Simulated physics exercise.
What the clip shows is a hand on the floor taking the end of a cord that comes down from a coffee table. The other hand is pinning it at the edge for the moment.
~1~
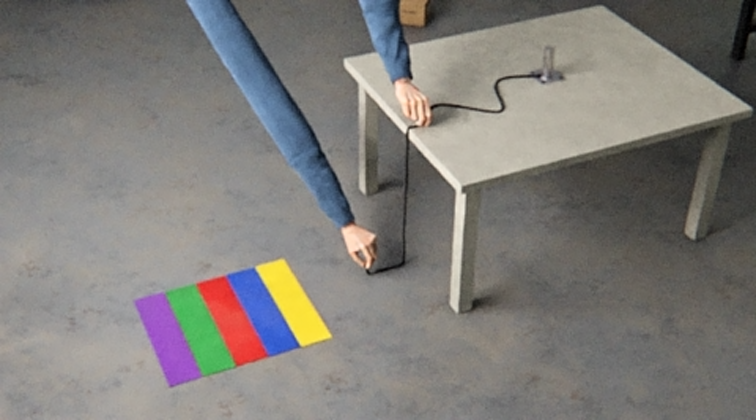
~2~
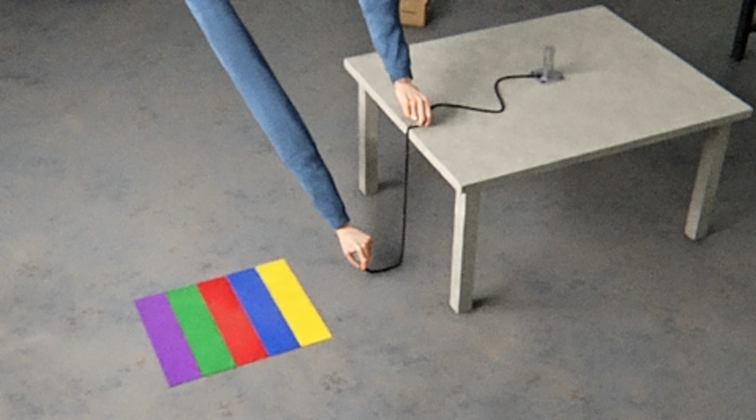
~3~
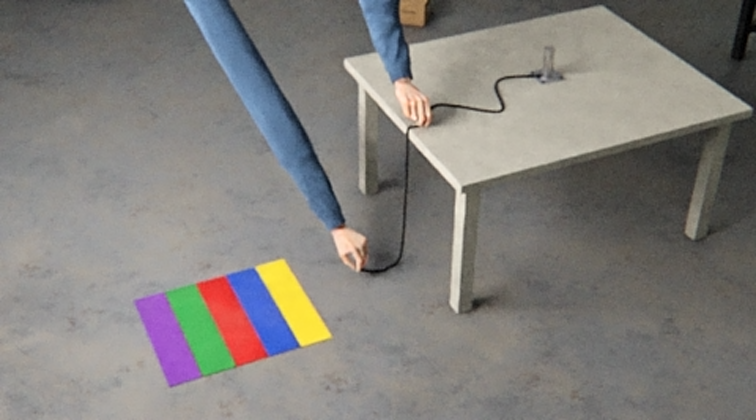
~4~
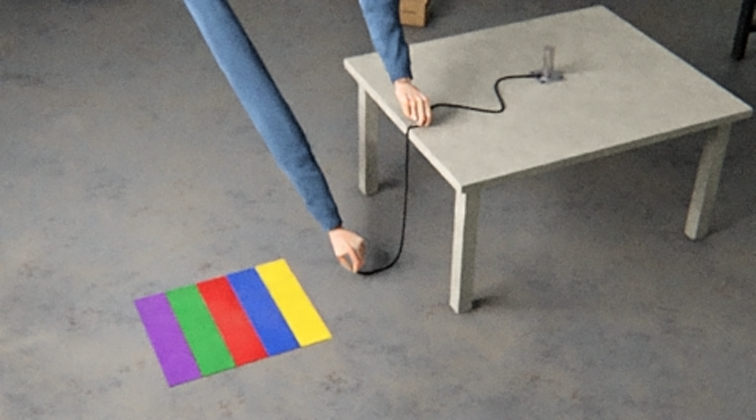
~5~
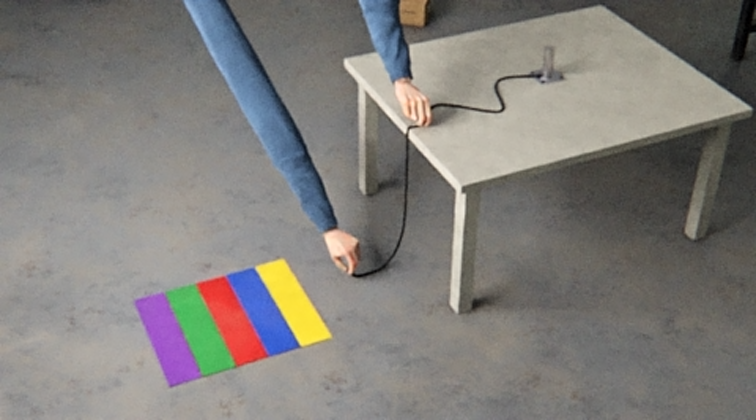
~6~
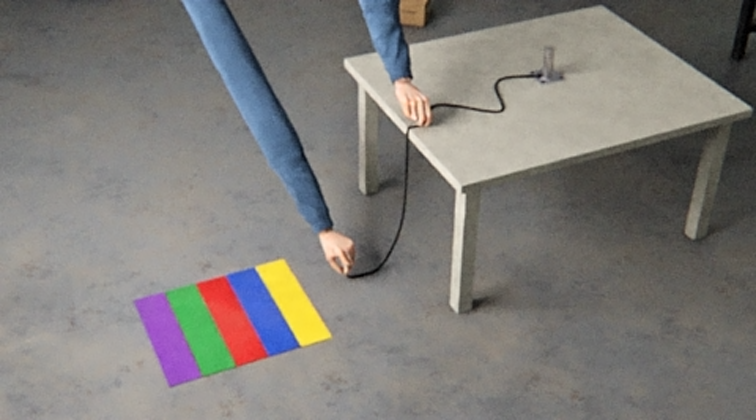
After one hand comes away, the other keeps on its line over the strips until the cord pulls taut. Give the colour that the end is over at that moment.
The end is over green.
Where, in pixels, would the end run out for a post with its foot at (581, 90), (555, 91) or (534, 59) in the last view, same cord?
The places come out near (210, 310), (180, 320) and (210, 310).
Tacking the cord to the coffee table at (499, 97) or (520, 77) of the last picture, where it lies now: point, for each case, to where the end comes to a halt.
Try one ends near (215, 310), try two near (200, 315).
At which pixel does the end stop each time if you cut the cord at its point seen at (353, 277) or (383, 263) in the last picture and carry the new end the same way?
(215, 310) and (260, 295).
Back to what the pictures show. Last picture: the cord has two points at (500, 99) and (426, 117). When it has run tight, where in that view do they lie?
At (474, 99) for the first, at (380, 145) for the second.
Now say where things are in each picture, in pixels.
In the first frame, end (366, 266); yellow (308, 327); blue (277, 336); red (245, 346); green (212, 355); purple (179, 365).
In the second frame, end (361, 267); cord through (510, 77) (503, 108) (439, 105) (408, 140) (405, 196) (402, 251).
In the third frame, end (356, 268).
In the fourth frame, end (353, 269); cord through (510, 77) (503, 108) (439, 105) (408, 140) (406, 196) (400, 252).
In the fifth frame, end (348, 271).
In the sixth frame, end (343, 272); cord through (510, 77) (503, 108) (439, 105) (408, 140) (405, 195) (389, 254).
Soon after, end near (244, 300); over blue.
Then, end near (212, 309); over red.
At full stretch, end near (194, 314); over green. The end stops over the green strip.
